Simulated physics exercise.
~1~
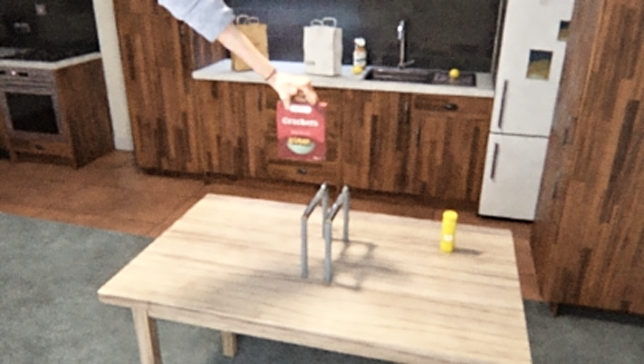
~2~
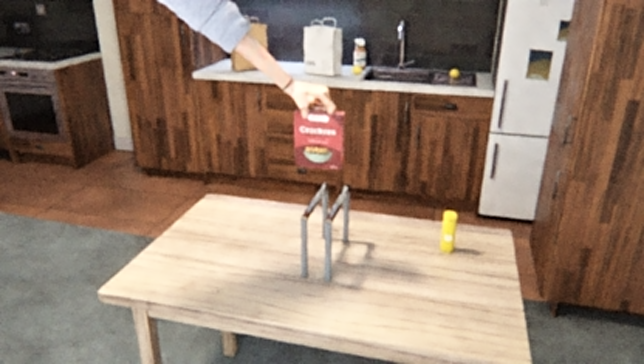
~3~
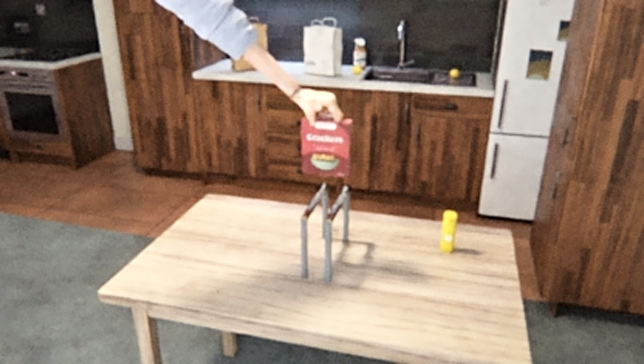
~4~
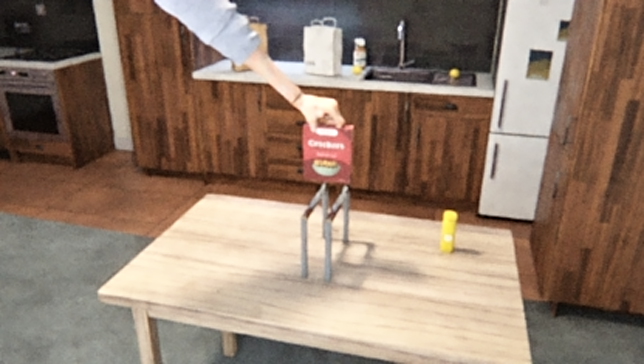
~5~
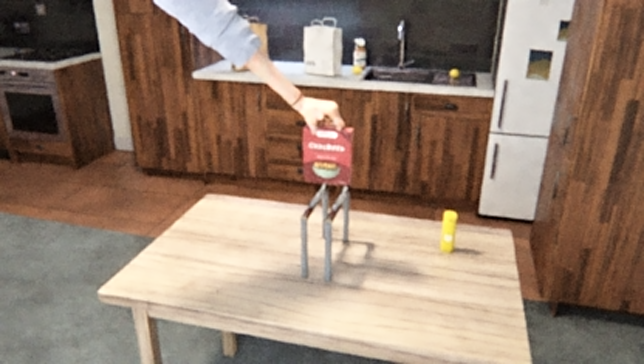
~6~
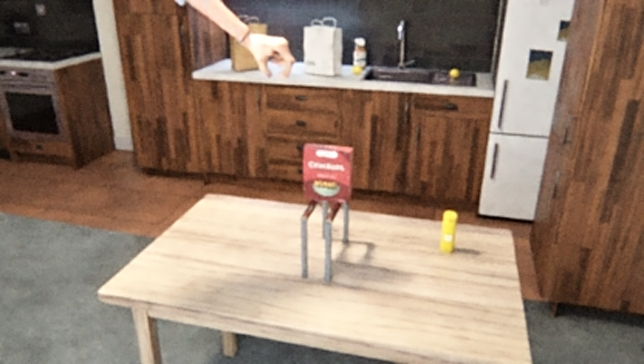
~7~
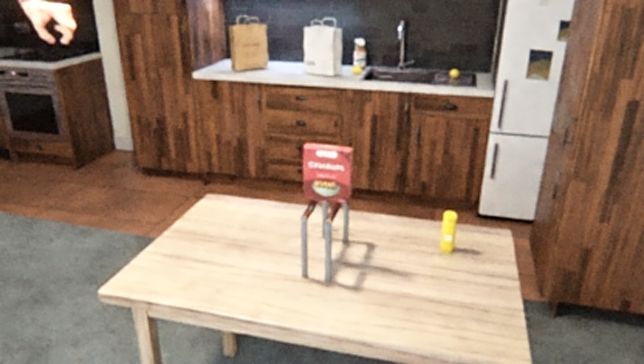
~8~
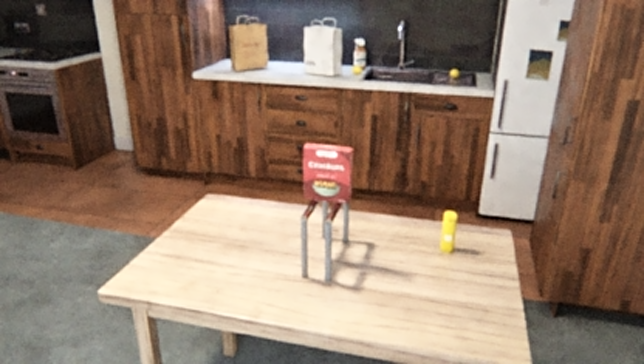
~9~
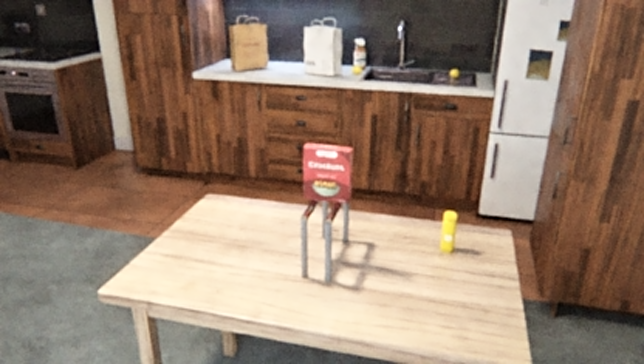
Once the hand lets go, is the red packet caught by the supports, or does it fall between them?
The red packet is caught by the supports. It stays upright on top of them after the hand has gone.
